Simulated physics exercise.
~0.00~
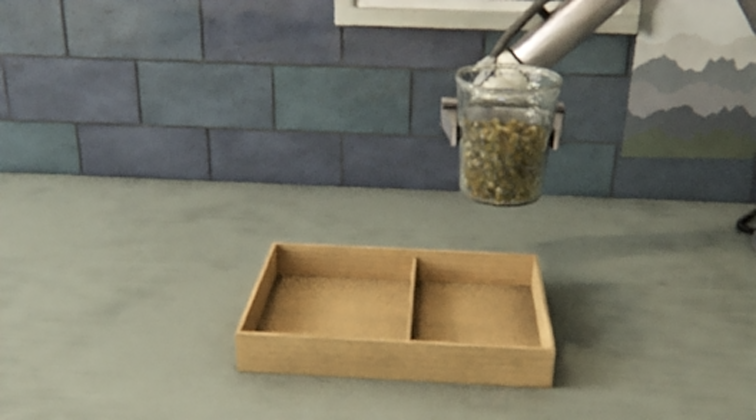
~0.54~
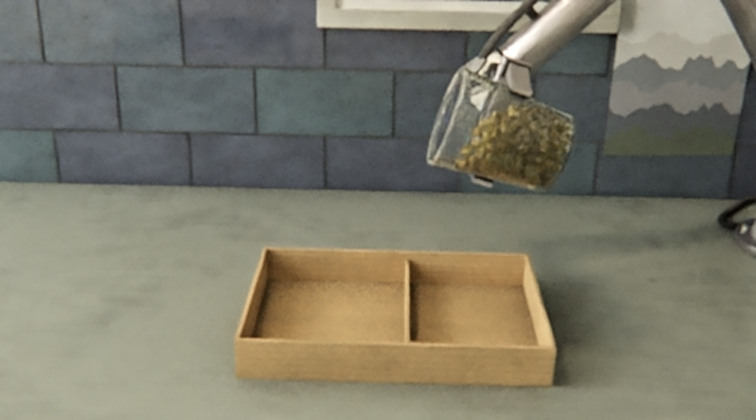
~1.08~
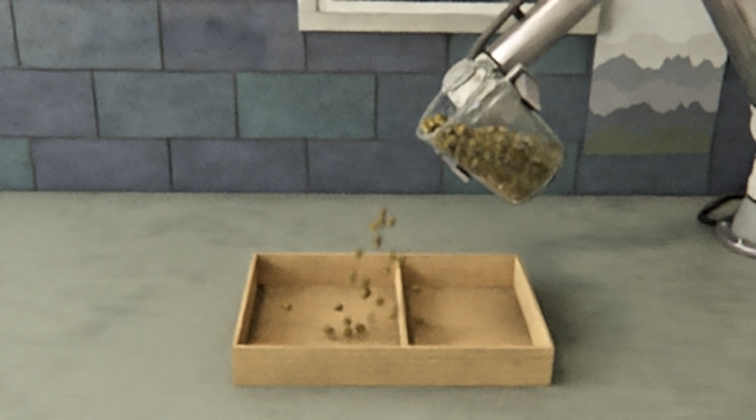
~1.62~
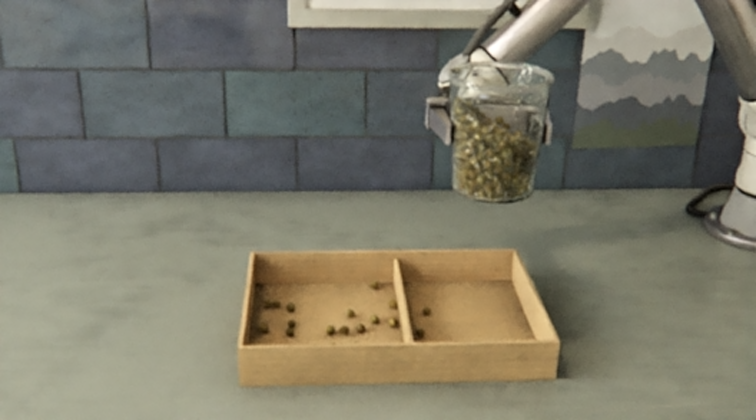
A metallic robot arm reaches in from the upper right, holding a clear cup partly filled with greenish-brown beads above a grey tabletop, viewed from the front and slightly above. Below sits a shallow wooden tray split by a cross wall, with blue-grey brick tiles and a mountain picture behind. The arm tips the cup toward the left, and the beads slide to its mouth. A small stream spills down into the tray, mostly left of the divider. The arm then turns the cup upright, still holding most beads, while a scattering rests in the left section and a couple in the right.
